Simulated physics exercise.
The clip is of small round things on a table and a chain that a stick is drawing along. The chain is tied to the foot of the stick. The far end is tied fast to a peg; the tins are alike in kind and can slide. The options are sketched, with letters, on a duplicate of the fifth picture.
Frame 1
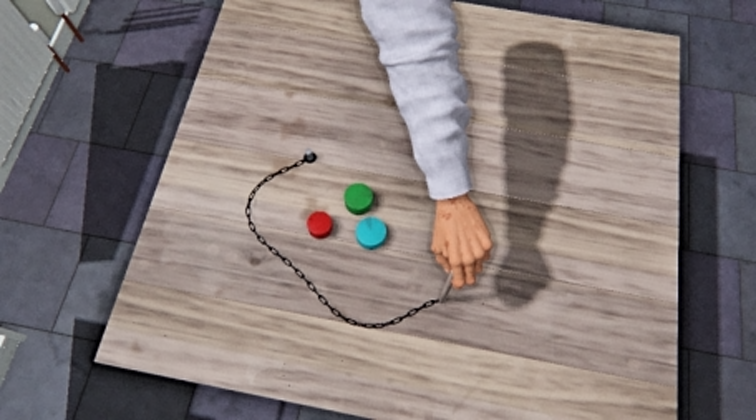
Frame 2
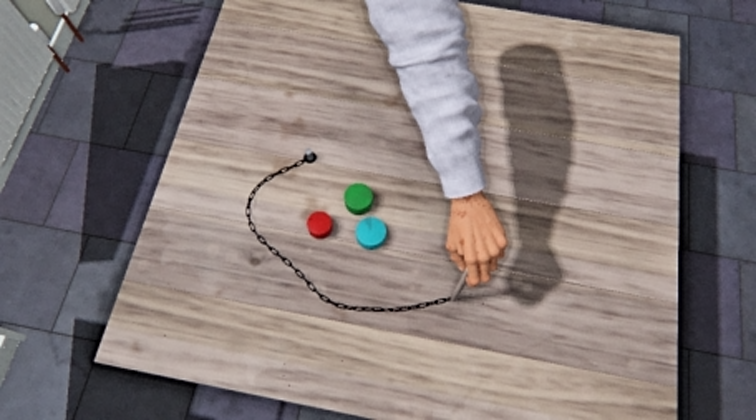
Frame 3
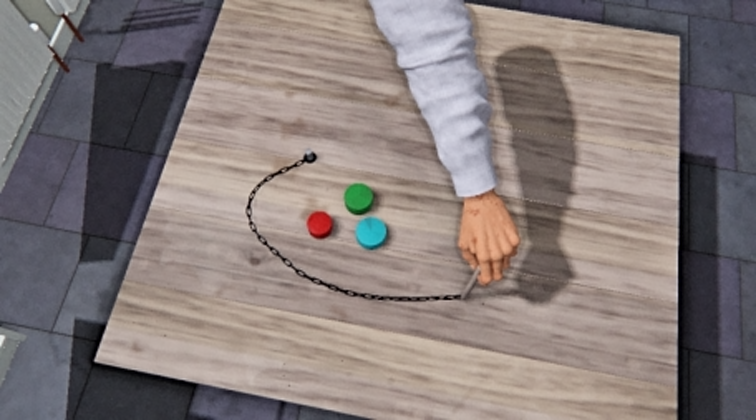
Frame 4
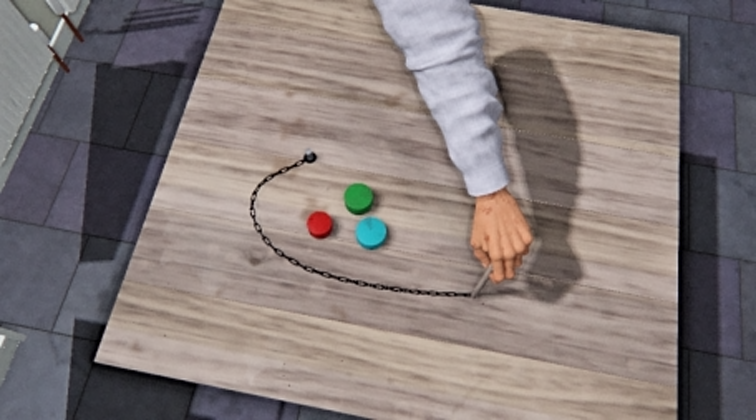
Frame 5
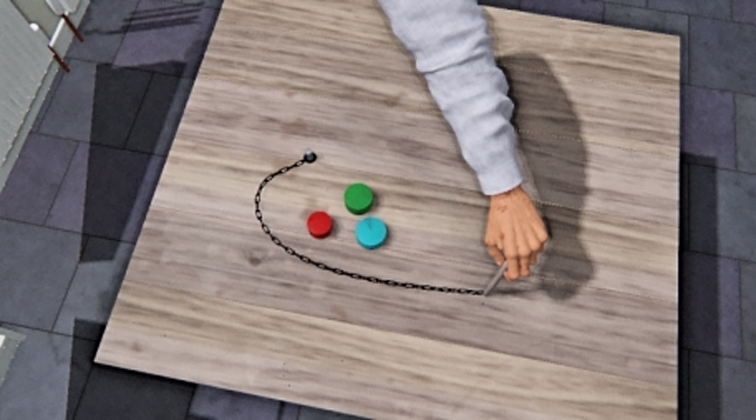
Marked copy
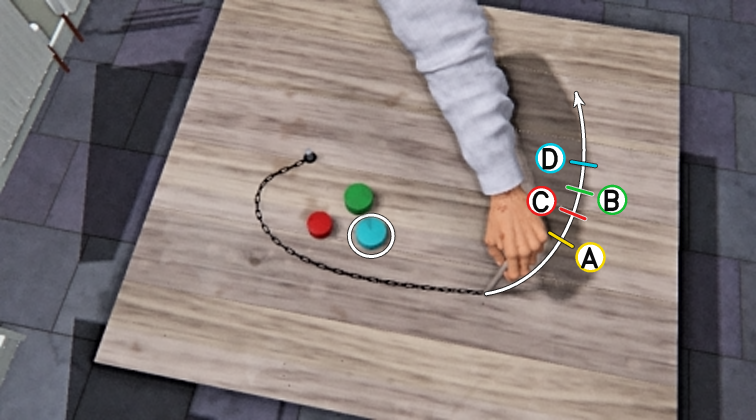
On a wooden tabletop, a hand holding a thin stick draws the end of a dark chain gradually to the right, and the chain's curve around the left and lower sides of three still tins, green, turquoise and red, becomes smoother.
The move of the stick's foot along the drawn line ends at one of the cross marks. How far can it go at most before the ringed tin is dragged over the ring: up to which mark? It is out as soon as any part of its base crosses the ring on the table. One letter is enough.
C is the last safe stop.
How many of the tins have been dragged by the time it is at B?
Three.
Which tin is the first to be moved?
Red.
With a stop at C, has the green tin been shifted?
By then, no.
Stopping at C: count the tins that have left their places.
One.
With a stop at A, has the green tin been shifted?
By then, no.
On the marked copy, A at (561, 240); B at (580, 191); C at (573, 214); D at (584, 164); the ring at (371, 236); the route from (486, 294) via (576, 204) to (576, 93).
Taking C. A third of the way, foot of the stick (527, 277); turquoise tin (371, 233).
Two thirds of the way, foot of the stick (557, 246); turquoise tin (371, 233).
When it is over, foot of the stick (573, 214); turquoise tin (371, 233); red tin (338, 215); the turquoise tin is still in its ring.
As for the rest, A is safe but short; B drags the ringed tin to (376, 219); D drags the ringed tin to (379, 210).
